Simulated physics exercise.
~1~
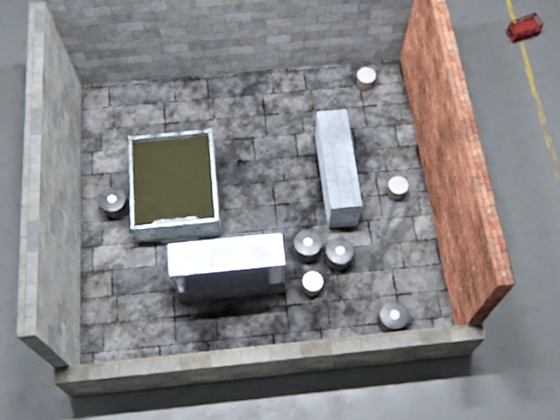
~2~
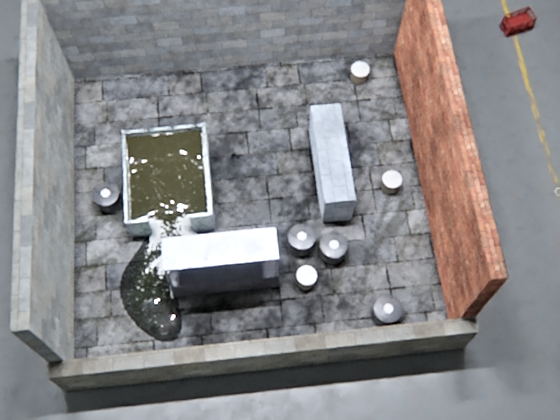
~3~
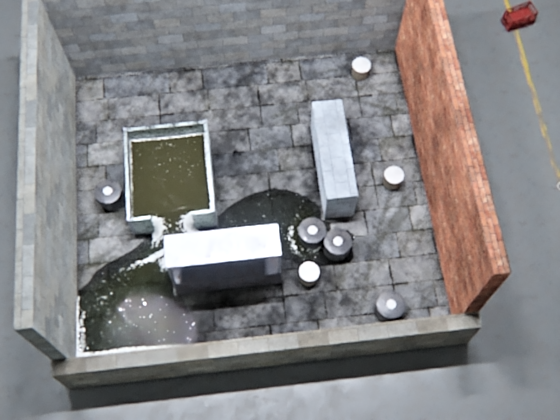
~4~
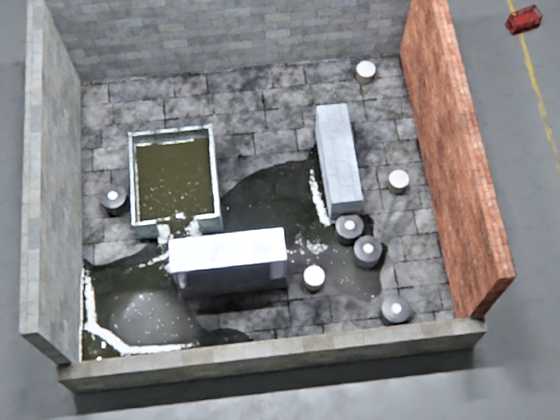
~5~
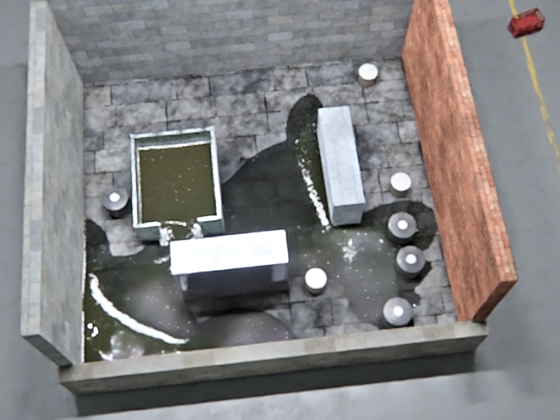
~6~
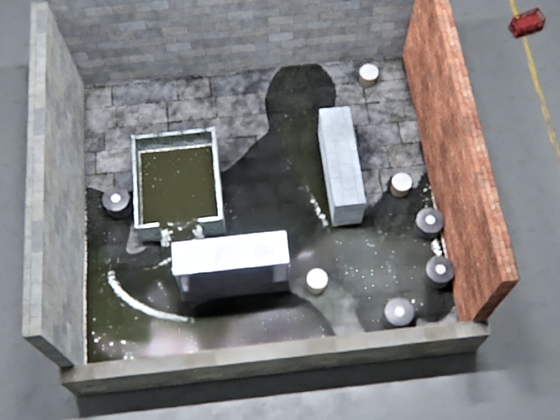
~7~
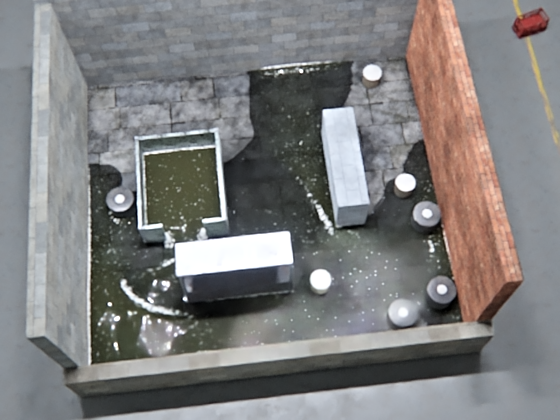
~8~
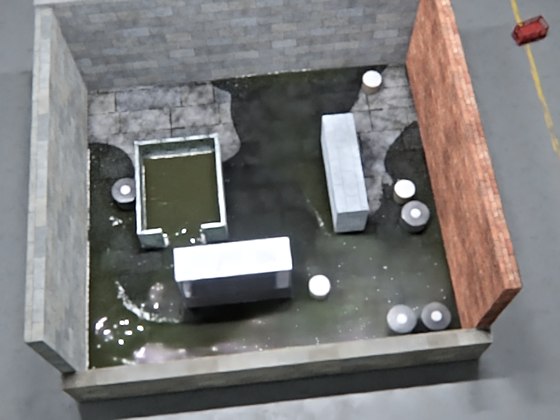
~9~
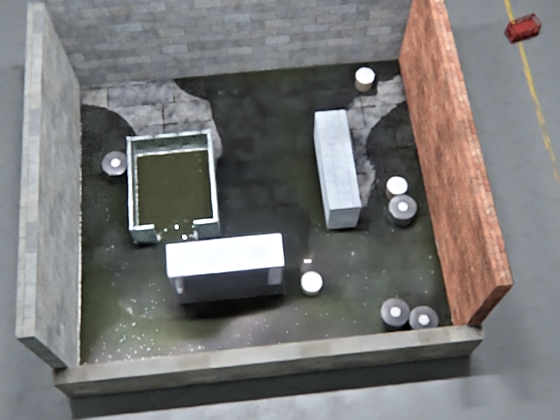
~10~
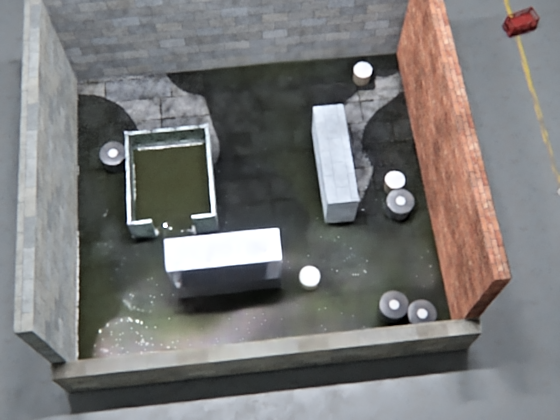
To begin with, a walled bay with a paved stone floor holds a square tank of murky green water, two pale blocks and several small round containers. The front of the tank gives way, and water spills out, spreading along the near wall and around the long block. The flow then reaches two dark-sided containers and pushes them to the right, toward the reddish brick wall. There they part, one drifting slightly back and the other sliding toward the near corner. Finally, murky water covers most of the floor, leaving dry patches toward the back, while the containers remain upright.
